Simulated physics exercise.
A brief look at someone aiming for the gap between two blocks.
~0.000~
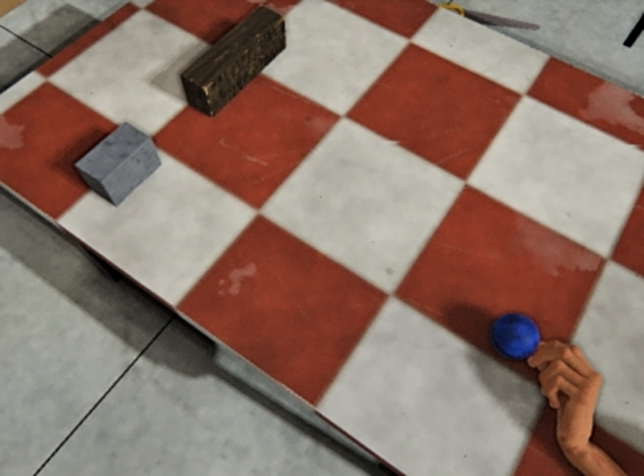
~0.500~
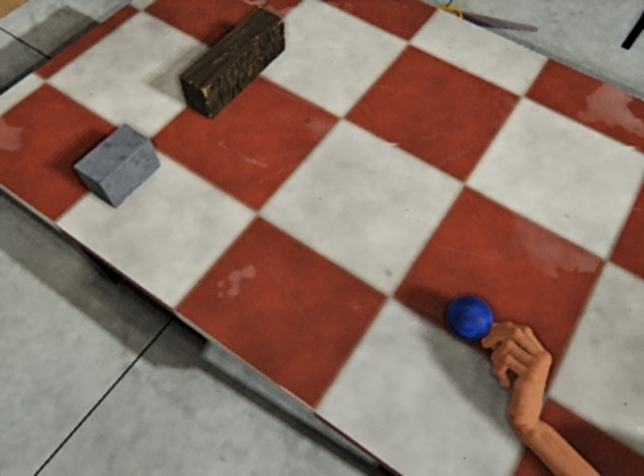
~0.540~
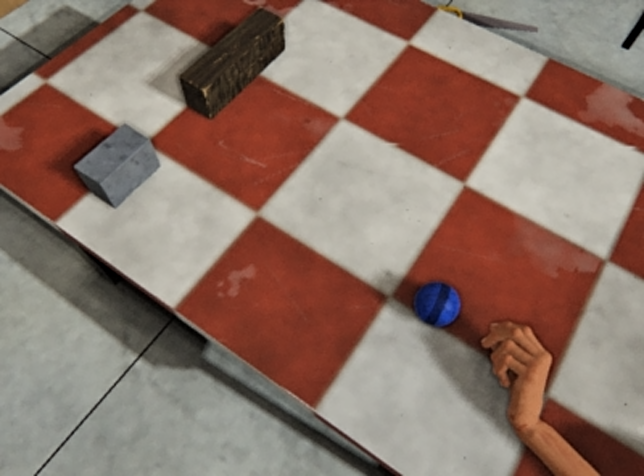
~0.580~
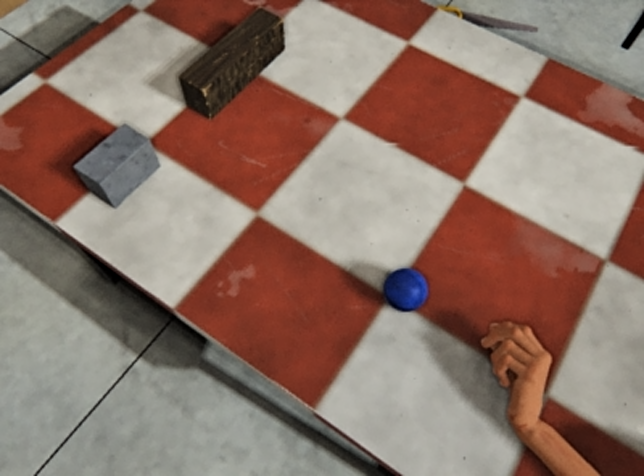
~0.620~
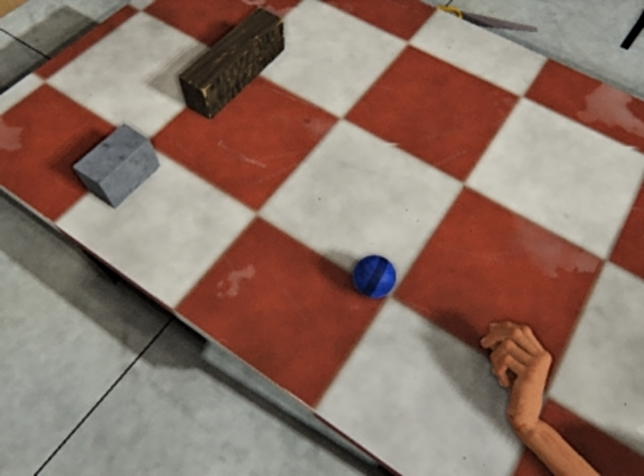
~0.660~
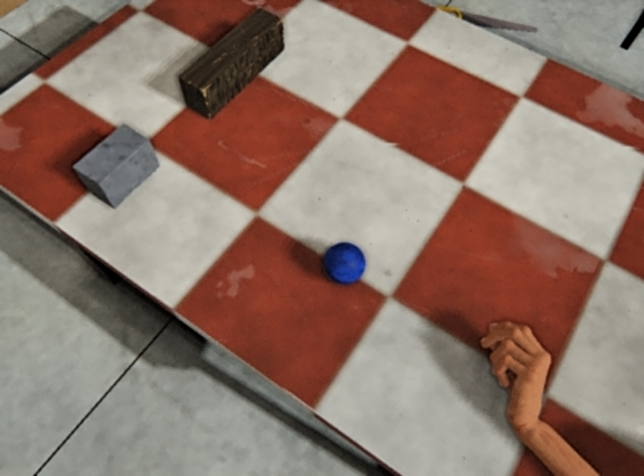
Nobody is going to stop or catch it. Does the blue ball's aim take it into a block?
Yes, it is stopped.
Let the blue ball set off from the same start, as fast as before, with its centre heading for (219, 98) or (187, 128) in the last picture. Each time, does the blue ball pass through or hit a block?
The blue ball bounces off; gets past.
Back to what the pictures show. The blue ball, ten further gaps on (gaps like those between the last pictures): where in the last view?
Its centre should be around (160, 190).
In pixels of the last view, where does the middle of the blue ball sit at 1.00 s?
Predicted centre: Roughly (158, 185).
By 1.00 s, blue ball coming back near (158, 185).
By 1.68 s, blue ball coming back near (158, 255).
When it is over (2.3 s), the blue ball hits a block.
